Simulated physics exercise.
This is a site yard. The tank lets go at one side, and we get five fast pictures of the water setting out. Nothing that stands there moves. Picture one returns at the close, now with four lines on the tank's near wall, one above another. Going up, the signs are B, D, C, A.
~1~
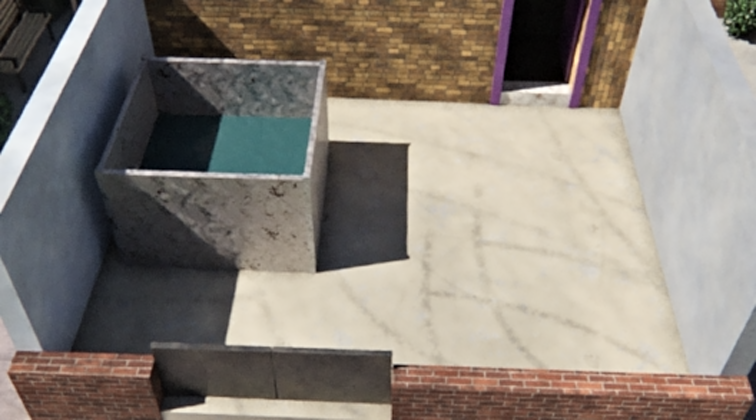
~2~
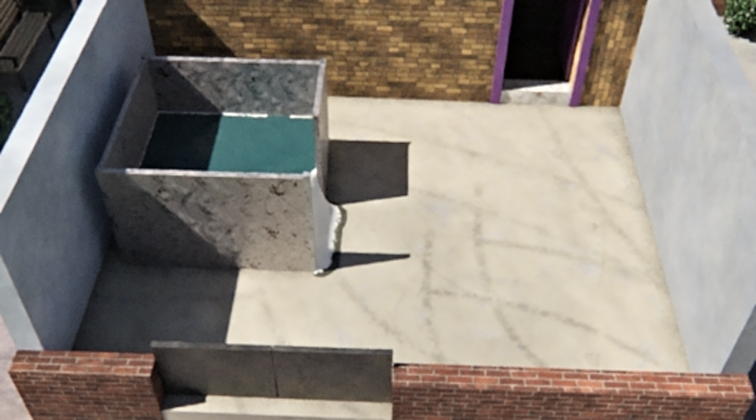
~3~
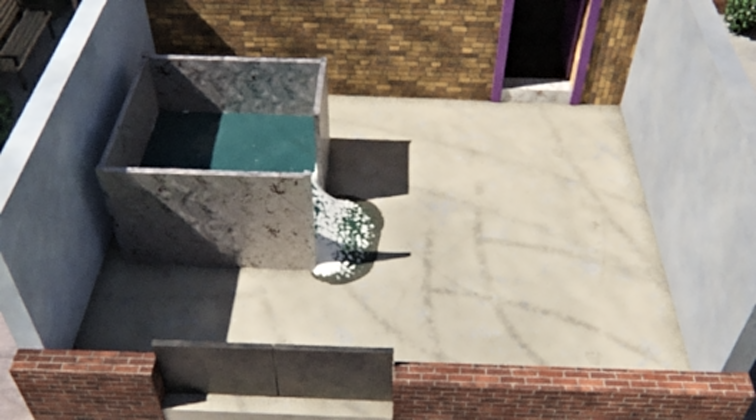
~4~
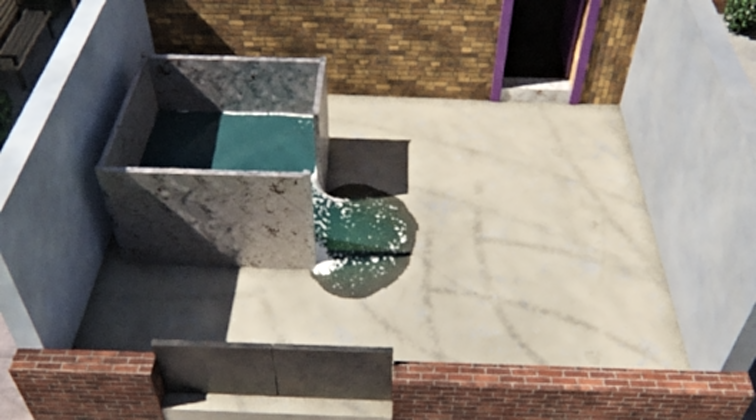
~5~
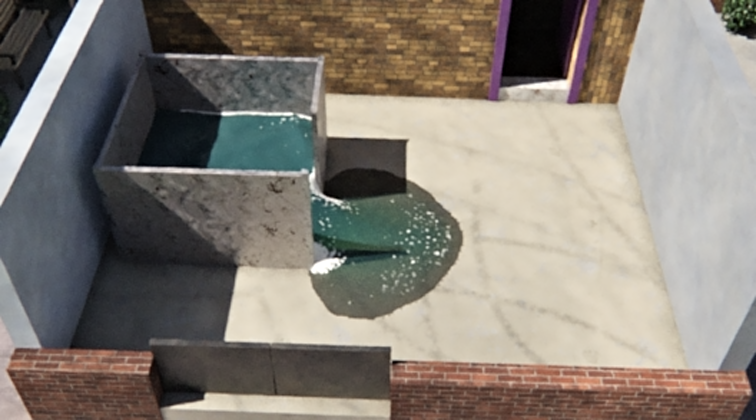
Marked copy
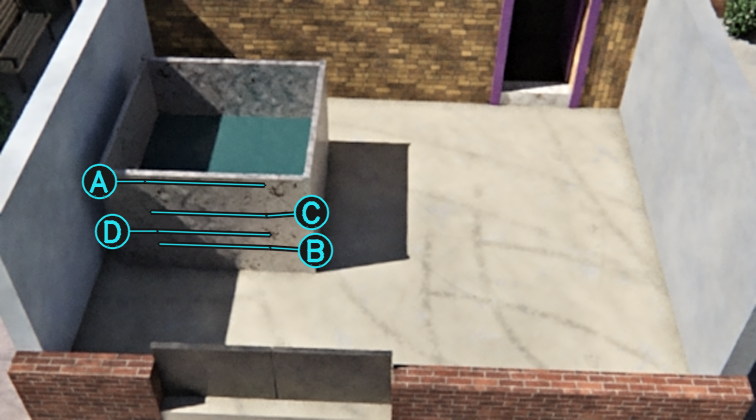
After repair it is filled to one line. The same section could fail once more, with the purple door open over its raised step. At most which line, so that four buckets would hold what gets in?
The answer is mark C.
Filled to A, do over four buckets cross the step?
Yes.
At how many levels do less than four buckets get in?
Three of them.
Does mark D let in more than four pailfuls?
No, not at all.
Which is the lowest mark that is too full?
It is A.
On the marked copy, A at (203, 183); B at (215, 245); C at (209, 213); D at (212, 232); from the bottom up B, D, C, A.
With A, about 11 bucketfuls get in.
With B, nothing gets over.
With C, a splash gets over, under a bucket.
With D, nothing gets over.
